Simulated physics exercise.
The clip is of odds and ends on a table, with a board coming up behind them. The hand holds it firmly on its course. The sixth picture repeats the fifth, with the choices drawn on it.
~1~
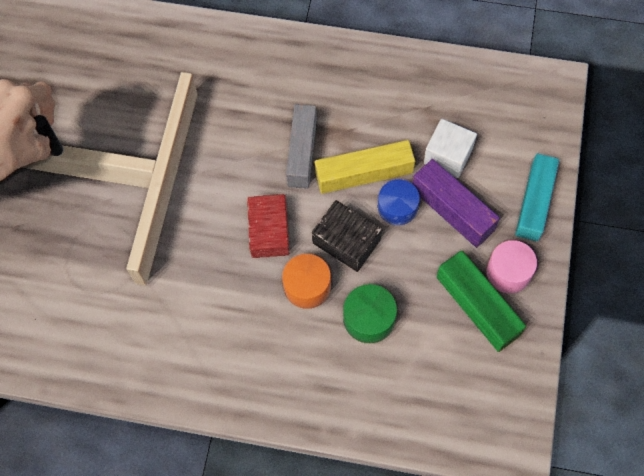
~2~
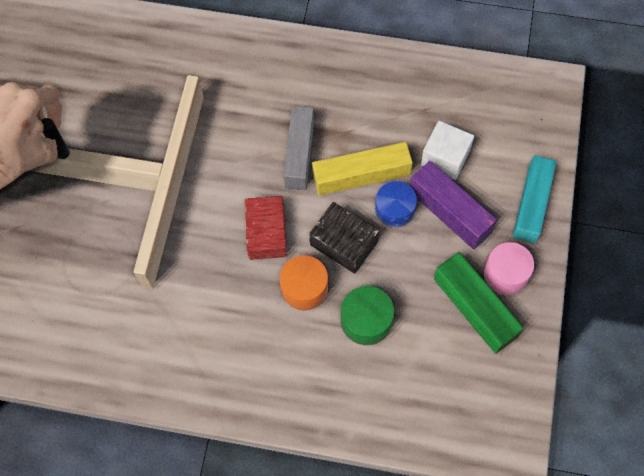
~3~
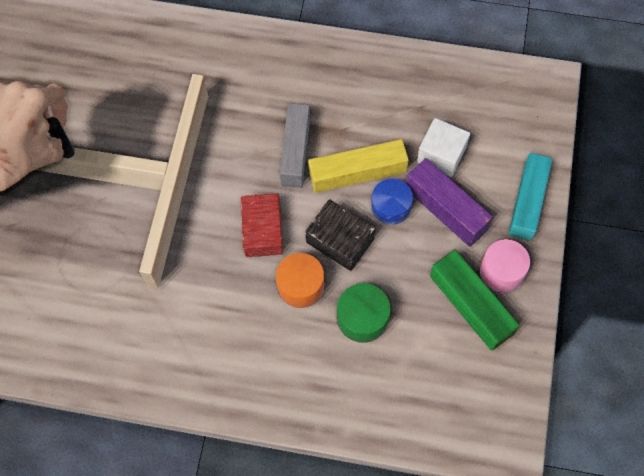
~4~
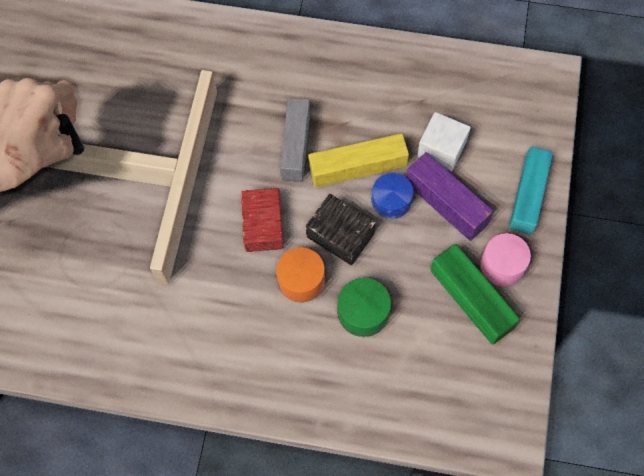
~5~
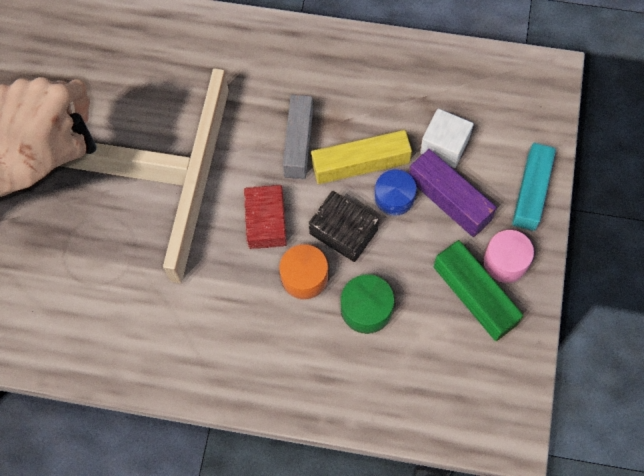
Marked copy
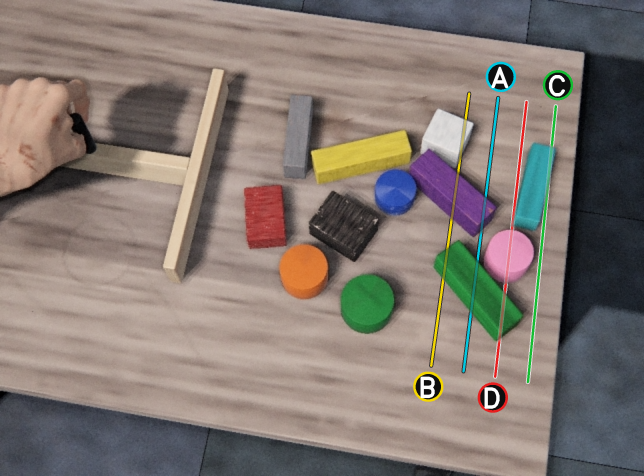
At first, a hand at the left holds a T-shaped wooden board on a table, apart from a scattered group of colourful blocks and round pieces. The hand then pushes the board slowly rightward, narrowing the gap to the red block, while the pieces stay in their arrangement, untouched.
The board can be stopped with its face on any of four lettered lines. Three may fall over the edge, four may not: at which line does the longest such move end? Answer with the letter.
Stop at A.
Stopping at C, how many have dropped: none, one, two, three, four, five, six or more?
In all, six or more.
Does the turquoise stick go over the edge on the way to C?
Yes.
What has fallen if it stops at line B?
The pink tin.
On the copy, A at (482, 227); B at (451, 222); C at (543, 236); D at (512, 232).
On A. First, board (298, 180); white block (456, 135); orange tin (313, 275).
Then, board (402, 196); turquoise stick (540, 186); pink tin (521, 259).
Finally, board (482, 209); pink tin over the edge; turquoise stick over the edge; three fallen.
By contrast, B is within the limit but short; C drops nine; D drops six.
